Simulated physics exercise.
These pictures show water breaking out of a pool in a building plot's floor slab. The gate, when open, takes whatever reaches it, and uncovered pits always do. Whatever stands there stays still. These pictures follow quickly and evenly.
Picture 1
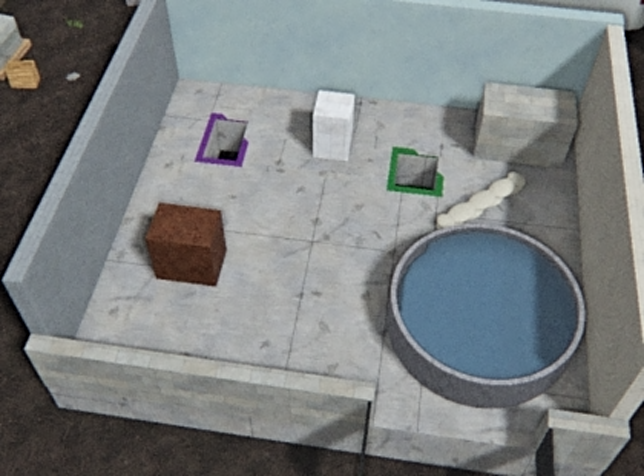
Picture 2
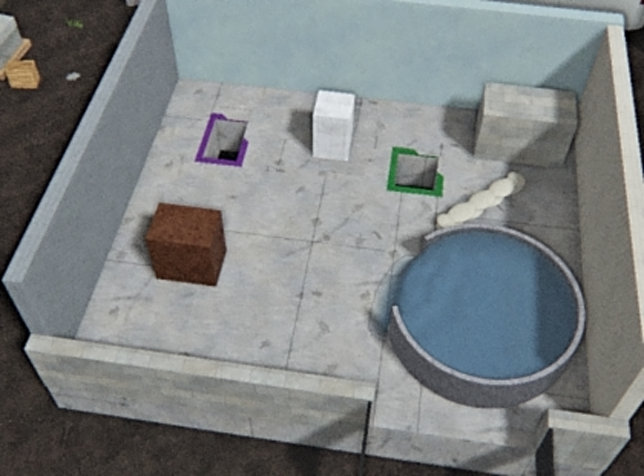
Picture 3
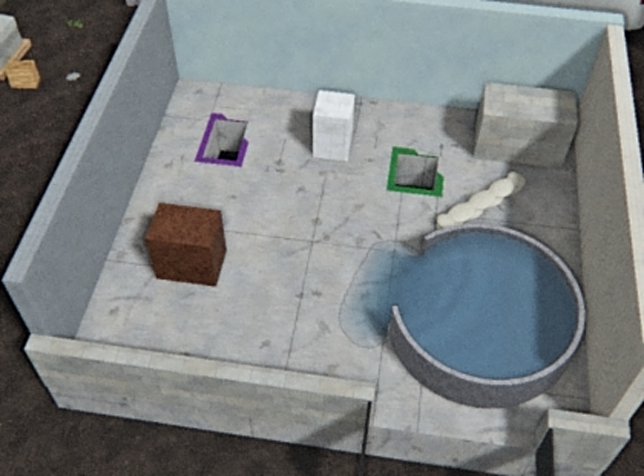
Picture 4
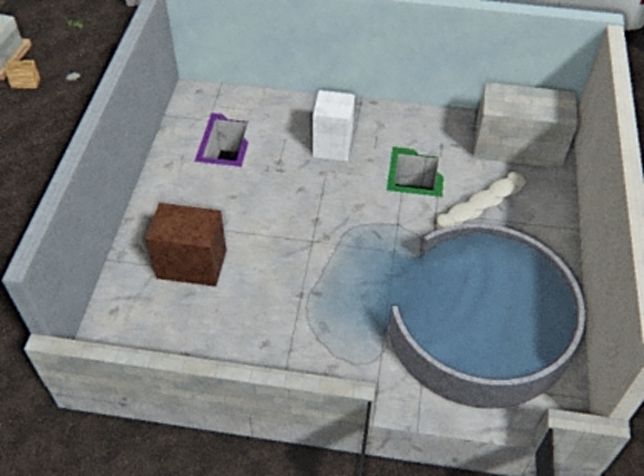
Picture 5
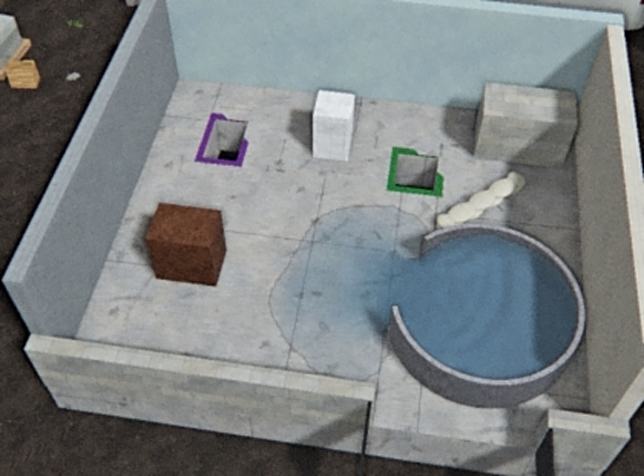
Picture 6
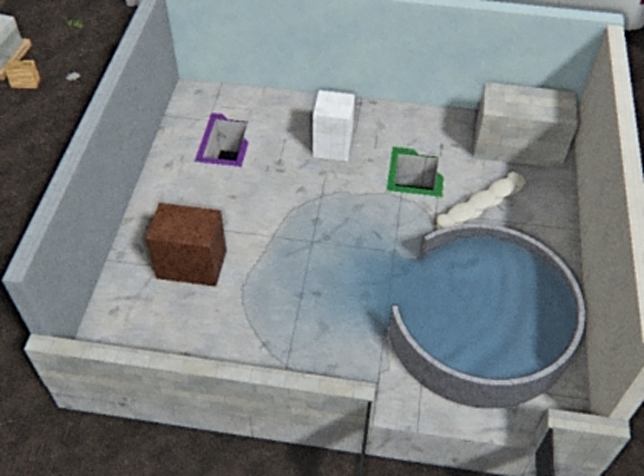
In a walled plot, water pours from a gap in a round pool and spreads left.
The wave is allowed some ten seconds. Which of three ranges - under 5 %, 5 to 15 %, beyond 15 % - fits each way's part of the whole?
In the end the gate ends up with a share that stays below five per cent. The purple pit ends up with a share topping fifteen per cent. The green pit ends up with a share that stays below five per cent.
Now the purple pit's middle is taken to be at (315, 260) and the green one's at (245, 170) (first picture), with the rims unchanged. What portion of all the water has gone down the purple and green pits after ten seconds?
Breakdown: Purple 45%, green 12%.
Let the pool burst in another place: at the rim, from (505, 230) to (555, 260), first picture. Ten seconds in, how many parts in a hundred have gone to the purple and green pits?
Out of every hundred parts, purple takes 4 and green takes 15.
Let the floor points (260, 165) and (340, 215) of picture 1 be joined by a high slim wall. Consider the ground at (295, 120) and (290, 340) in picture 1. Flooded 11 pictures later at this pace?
Taking them in the order asked, the first is not reached and the second is inundated.
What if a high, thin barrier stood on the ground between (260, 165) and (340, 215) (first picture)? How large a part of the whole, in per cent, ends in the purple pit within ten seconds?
Purple: 20 %.
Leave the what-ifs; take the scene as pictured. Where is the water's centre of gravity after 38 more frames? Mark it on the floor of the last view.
I'd say around (288, 252).
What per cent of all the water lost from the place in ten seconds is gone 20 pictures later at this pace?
It comes to around 20 per cent.
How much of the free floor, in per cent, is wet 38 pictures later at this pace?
65 %.
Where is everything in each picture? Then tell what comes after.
The pool at (486, 301) is whole and still, in the first picture.
Water pours out at (399, 286) and has run to (377, 333), in the second picture.
Water pours out at (399, 288) and has run to (349, 329), in the third picture.
The front is at (368, 228), out from the gap at (398, 289), in the fourth picture.
Water pours out at (399, 289) and has run to (276, 302), in the fifth picture.
The front is at (249, 299), out from the gap at (399, 289), in the sixth picture.
A moment on, water covers 40 % of the floor; the gate 0 %, the purple pit 0 %, the green pit 0 %.
Next, water covers 50 % of the floor; the gate 0 %, the purple pit 1 %, the green pit 0 %.
Then, water covers 60 % of the floor; the gate 0 %, the purple pit 6 %, the green pit 0 %.
Later, water covers 65 % of the floor; the gate 0 %, the purple pit 15 %, the green pit 0 %.
In the end, water covers 85 % of the floor; the gate 1 %, the purple pit 28 %, the green pit 3 %.
